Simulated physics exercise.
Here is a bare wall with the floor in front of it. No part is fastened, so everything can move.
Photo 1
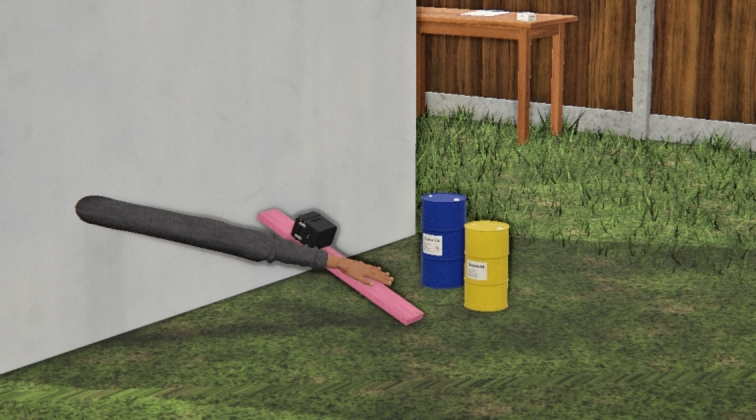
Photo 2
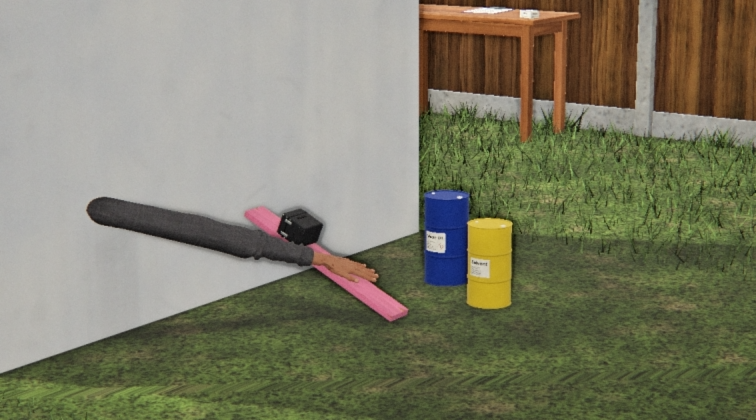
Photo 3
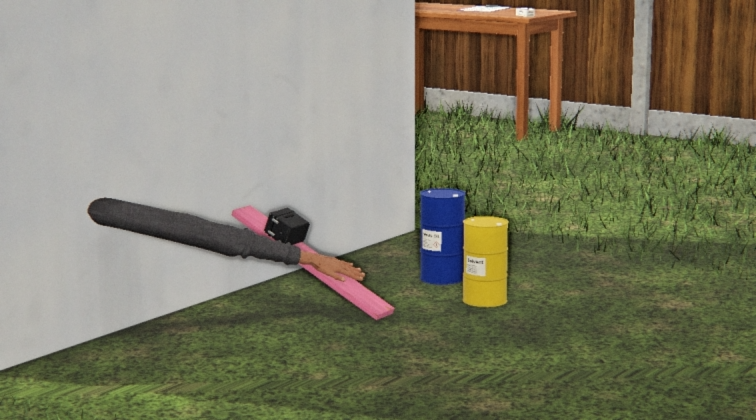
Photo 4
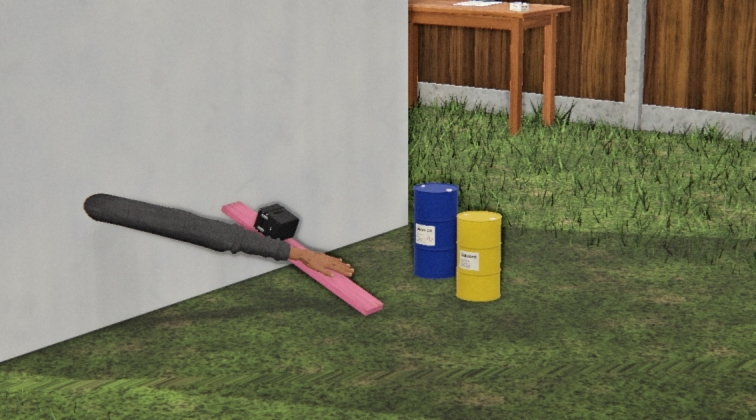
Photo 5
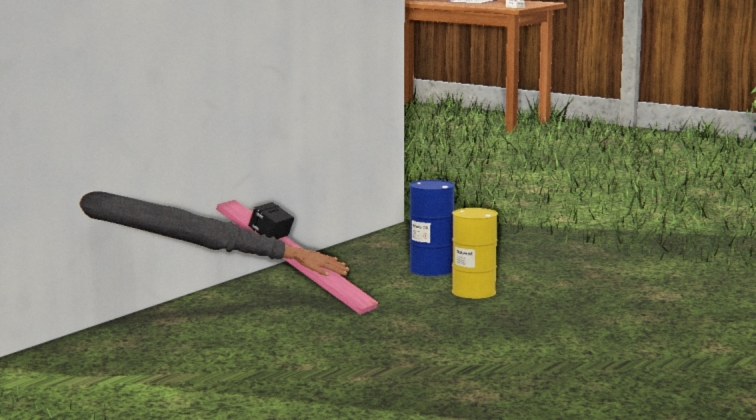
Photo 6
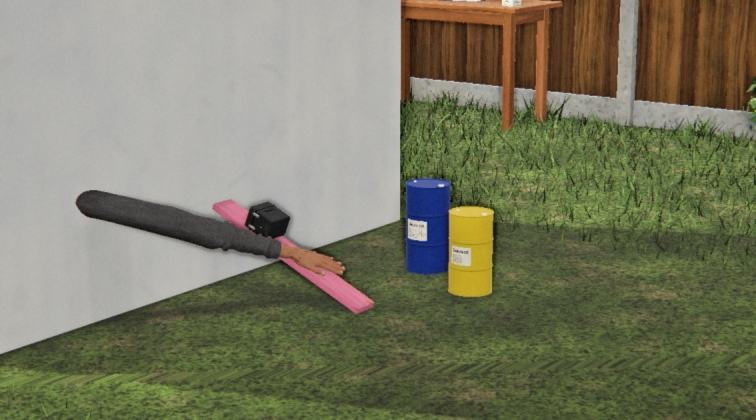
A sleeved arm moving a pink plank slightly left along with a black box, then holding it leant against a pale wall.
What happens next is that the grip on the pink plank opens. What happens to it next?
It loses its footing.
Then, 0.20 s later than the last frame, pink plank 4° lower than it was left near (293, 262).
Then, 0.30 s later than the last frame, pink plank 18° lower than it was left near (299, 284).
Then, 0.40 s later than the last frame, pink plank 23° lower than it was left near (301, 293).
When it is over, moved from the start, pink plank; the other 2 as before. End places, in pixels of the last picture, pink plank near (301, 294). The plank gives way.
